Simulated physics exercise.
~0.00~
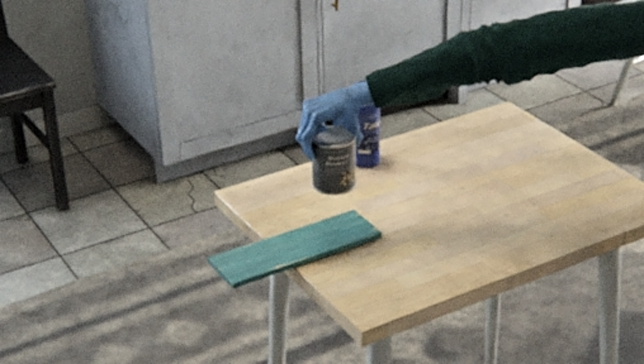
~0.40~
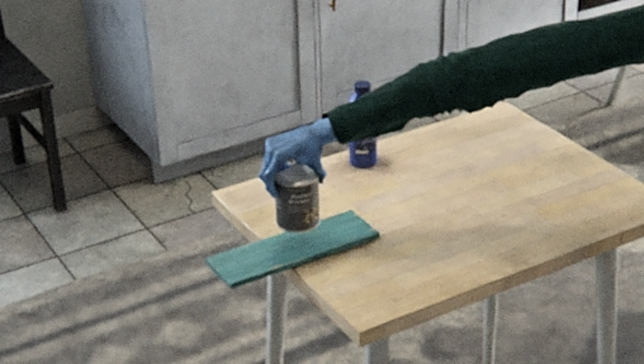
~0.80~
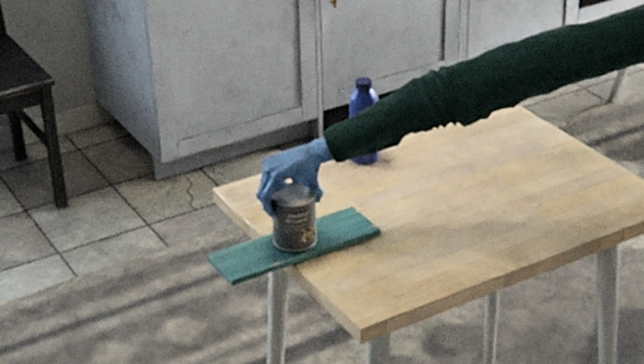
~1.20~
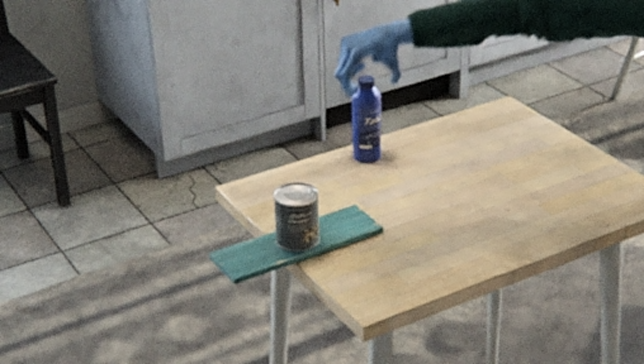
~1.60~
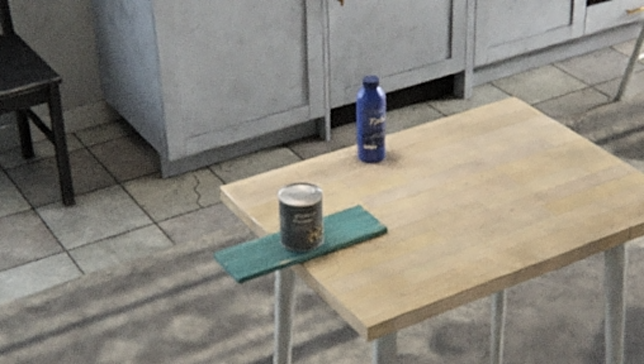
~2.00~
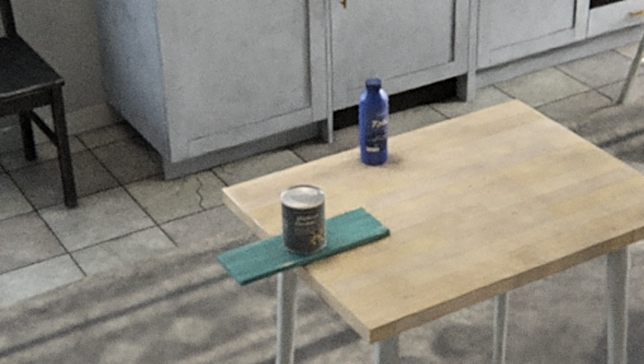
A gloved hand sets a grey tin on the overhanging turquoise board, which stays balanced.
